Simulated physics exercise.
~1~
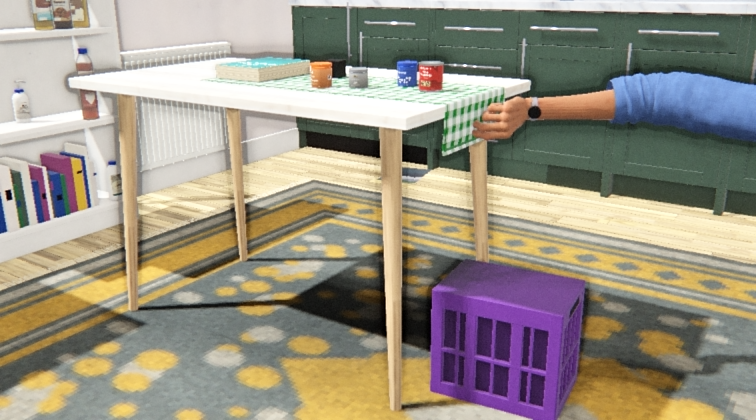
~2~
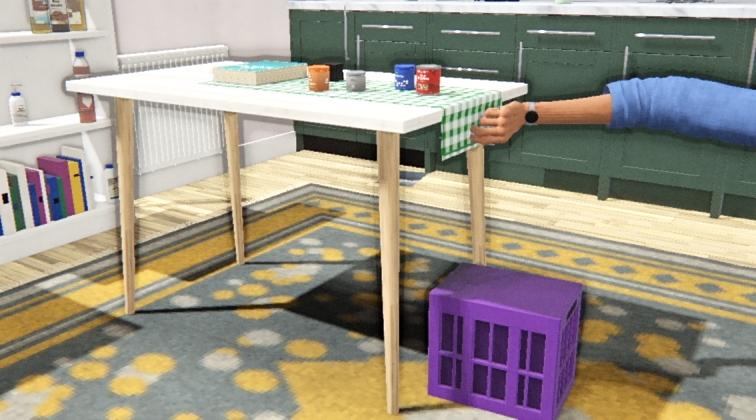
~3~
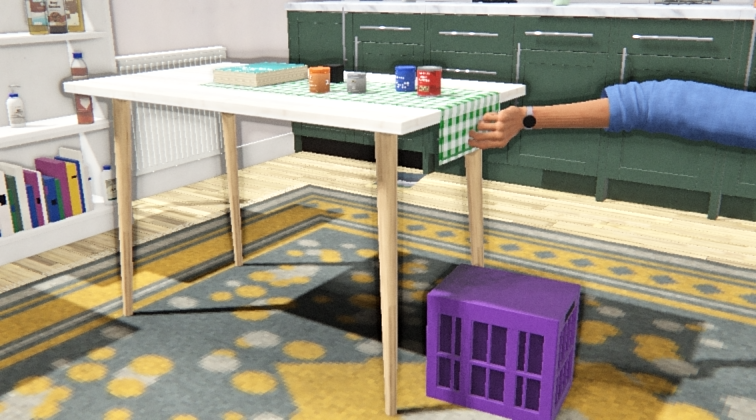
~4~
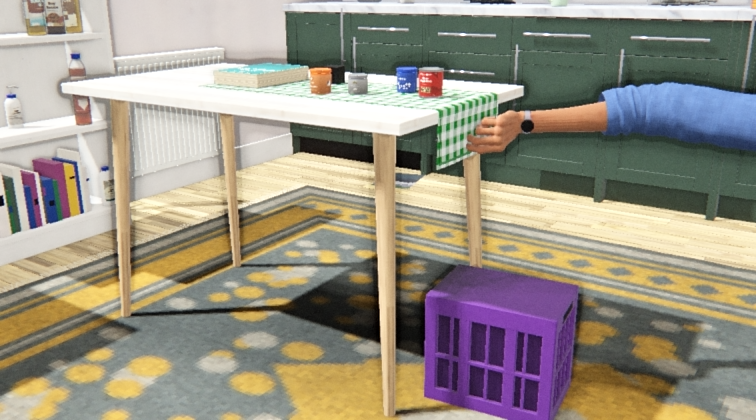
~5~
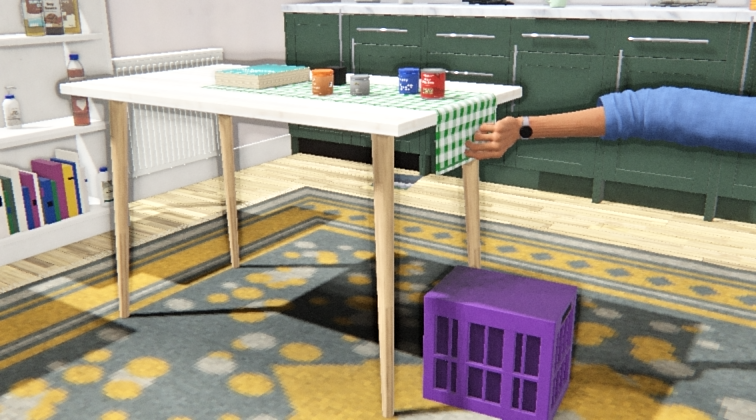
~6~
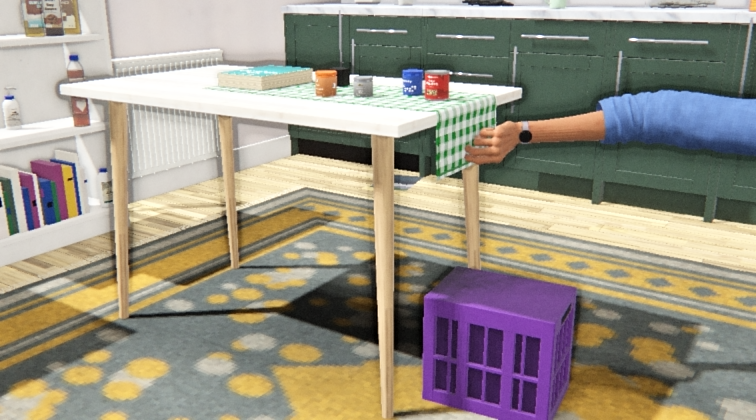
To begin with, a hand holds the end of a green checked cloth hanging over the right edge of a white table, with small pots and a book on top and a purple crate below. The hand draws the cloth slightly downward, and then the pots shift a little to the right with it.
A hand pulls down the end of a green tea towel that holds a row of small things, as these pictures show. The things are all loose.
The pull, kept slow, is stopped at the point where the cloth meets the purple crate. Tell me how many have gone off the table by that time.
It ends with three things gone from the top.
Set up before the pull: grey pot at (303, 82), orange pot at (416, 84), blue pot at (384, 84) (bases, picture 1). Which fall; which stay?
The grey pot stays aboard, the orange pot is lost, the blue pot is lost.
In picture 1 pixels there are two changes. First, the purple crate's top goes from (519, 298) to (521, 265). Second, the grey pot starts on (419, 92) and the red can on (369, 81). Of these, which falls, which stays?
The grey pot? Lost. The red can? Safe.
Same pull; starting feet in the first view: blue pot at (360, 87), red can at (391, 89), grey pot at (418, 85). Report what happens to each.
Outcome: Blue pot falls away, red can falls away, grey pot falls away.
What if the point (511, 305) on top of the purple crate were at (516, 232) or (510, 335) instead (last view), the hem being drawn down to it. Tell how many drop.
Count: 1, then 4.
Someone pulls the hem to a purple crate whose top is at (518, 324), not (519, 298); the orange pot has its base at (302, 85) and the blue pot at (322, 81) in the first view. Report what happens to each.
So the orange pot stays there, and the blue pot stays there.
A little later, hem near (467, 252); red can and blue pot gone.
Next, hem on the crate; red can, blue pot and grey pot gone.
When it is over, hem on the crate; red can, blue pot and grey pot gone. It carries off three.
